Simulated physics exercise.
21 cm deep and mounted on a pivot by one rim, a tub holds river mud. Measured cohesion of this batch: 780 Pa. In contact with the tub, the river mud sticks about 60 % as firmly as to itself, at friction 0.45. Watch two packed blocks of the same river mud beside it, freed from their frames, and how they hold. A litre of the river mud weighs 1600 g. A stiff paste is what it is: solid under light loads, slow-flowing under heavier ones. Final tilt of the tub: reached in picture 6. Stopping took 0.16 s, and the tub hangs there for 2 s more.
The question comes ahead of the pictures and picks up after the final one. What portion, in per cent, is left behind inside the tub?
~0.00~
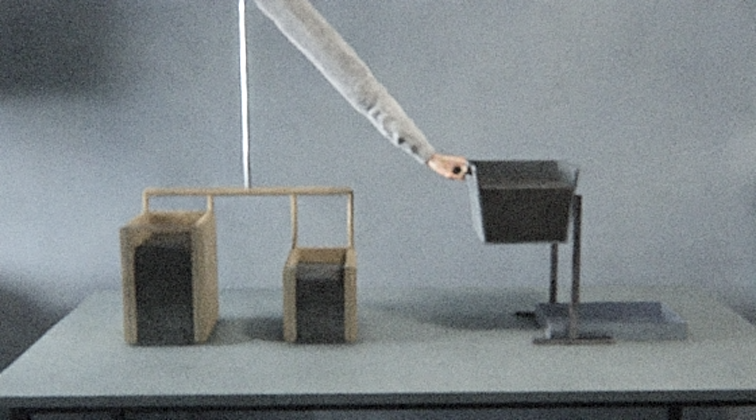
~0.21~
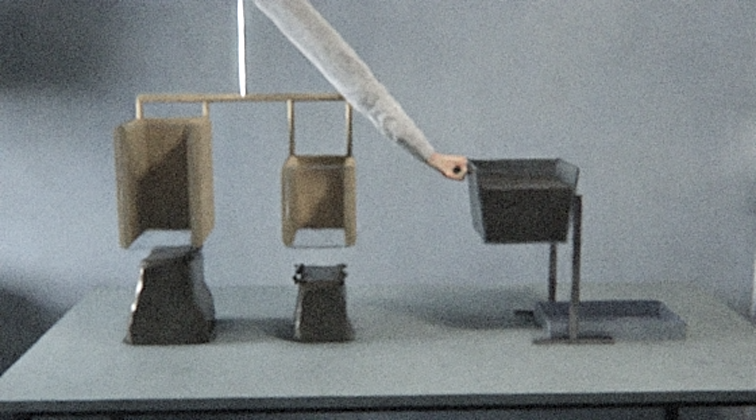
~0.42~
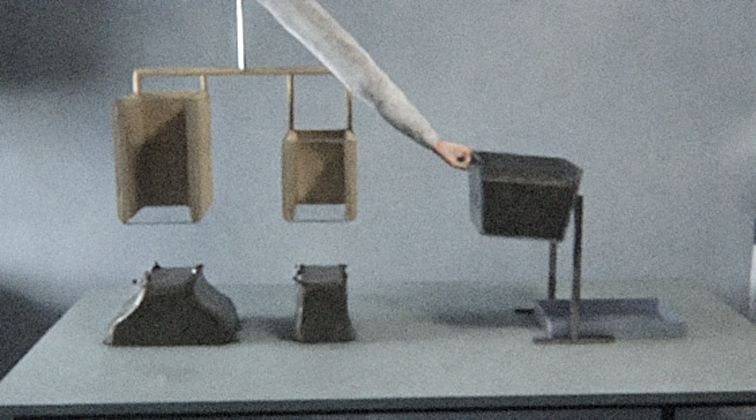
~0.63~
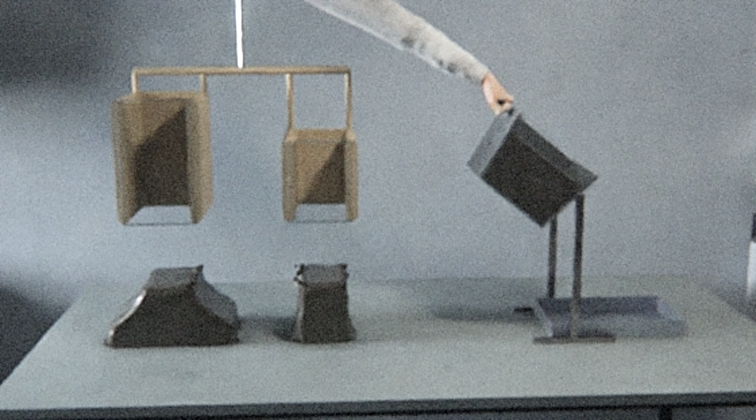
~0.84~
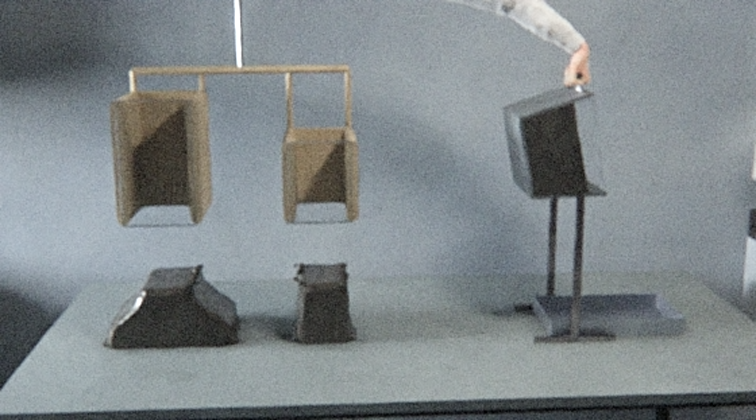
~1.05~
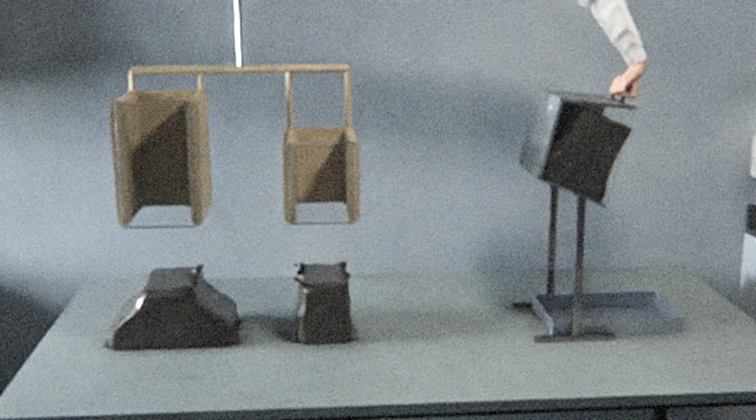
The portion left inside is around 0 %.
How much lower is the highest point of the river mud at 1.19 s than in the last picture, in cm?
Roughly 11 cm.
After 1.19 s, the tub is at 105 degrees and holds 48 %.
After 1.36 s, the tub is at 105 degrees and holds 0 %.
After 1.53 s, the tub is at 105 degrees and holds 0 %.
After 1.70 s, the tub is at 105 degrees and holds 0 %.
After 3.05 s, at the end, the tub is at 105 degrees and holds 0 %.
